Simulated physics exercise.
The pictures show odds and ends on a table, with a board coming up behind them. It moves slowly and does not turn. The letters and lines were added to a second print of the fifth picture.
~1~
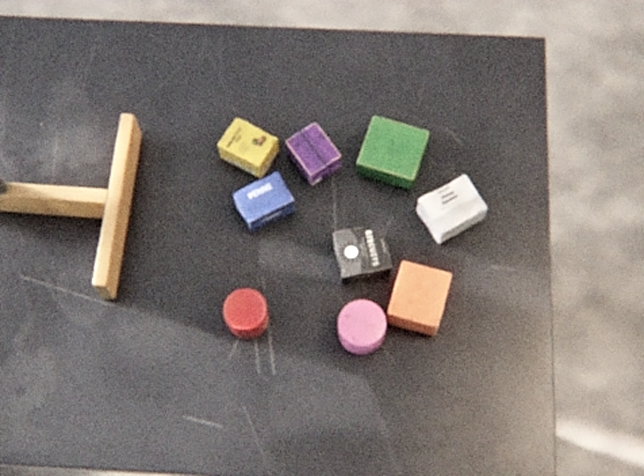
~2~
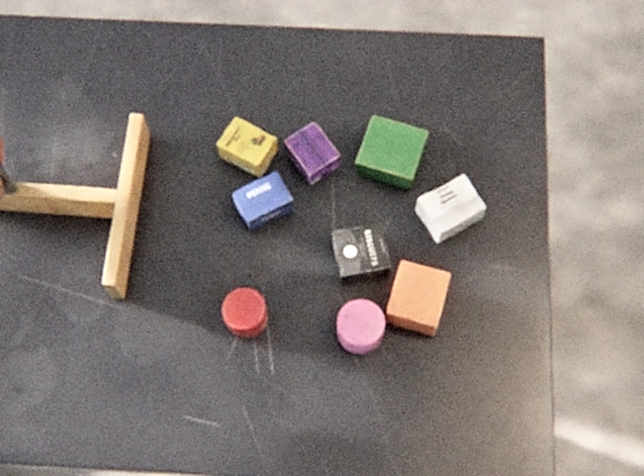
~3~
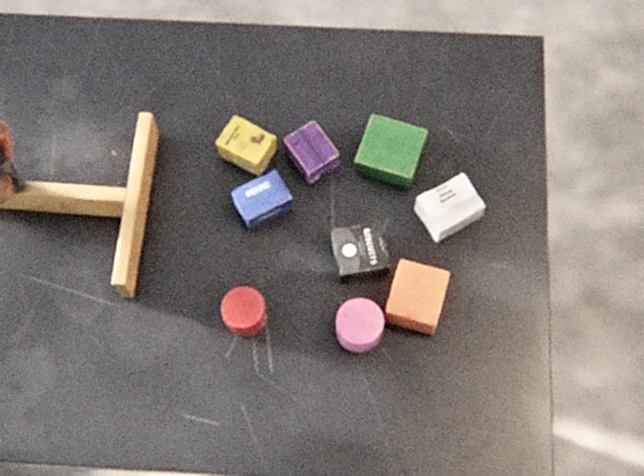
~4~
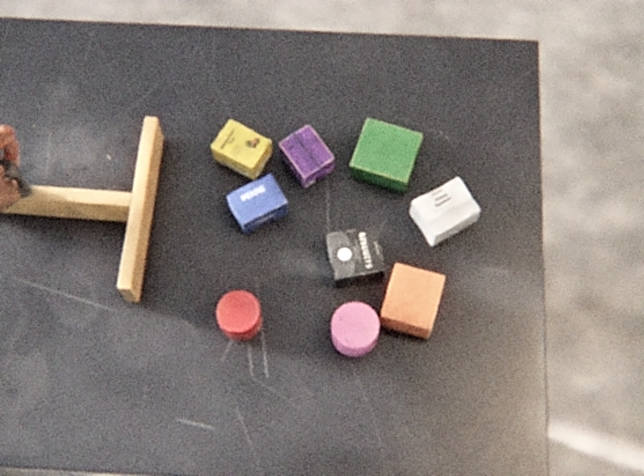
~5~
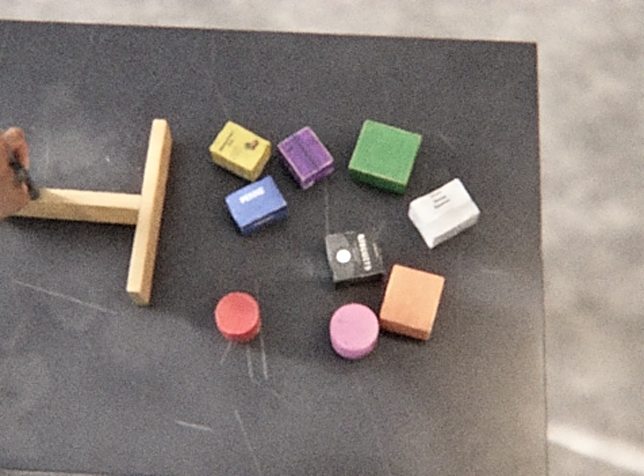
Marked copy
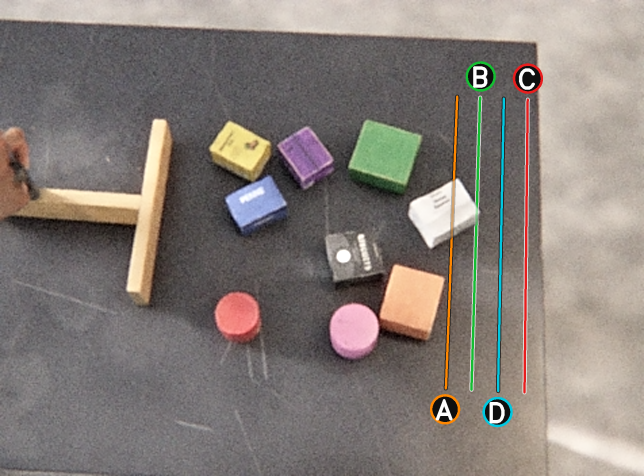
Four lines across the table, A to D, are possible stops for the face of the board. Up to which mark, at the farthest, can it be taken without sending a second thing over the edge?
As far as mark A.
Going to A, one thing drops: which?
The green block goes over.
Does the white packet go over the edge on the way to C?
Yes.
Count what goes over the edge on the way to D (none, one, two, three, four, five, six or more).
Three.
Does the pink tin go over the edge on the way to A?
No.
On the marked copy, A at (452, 234); B at (476, 235); C at (526, 238); D at (501, 237).
Following A. Soon after the start, board (256, 208); red jar (252, 327); yellow packet (296, 151).
Later, board (366, 213); green block (493, 156); white packet (457, 218).
In the end, board (451, 217); green block over the edge; white packet (533, 230); one fallen.
As for the rest, B drops three; C drops six; D drops three.
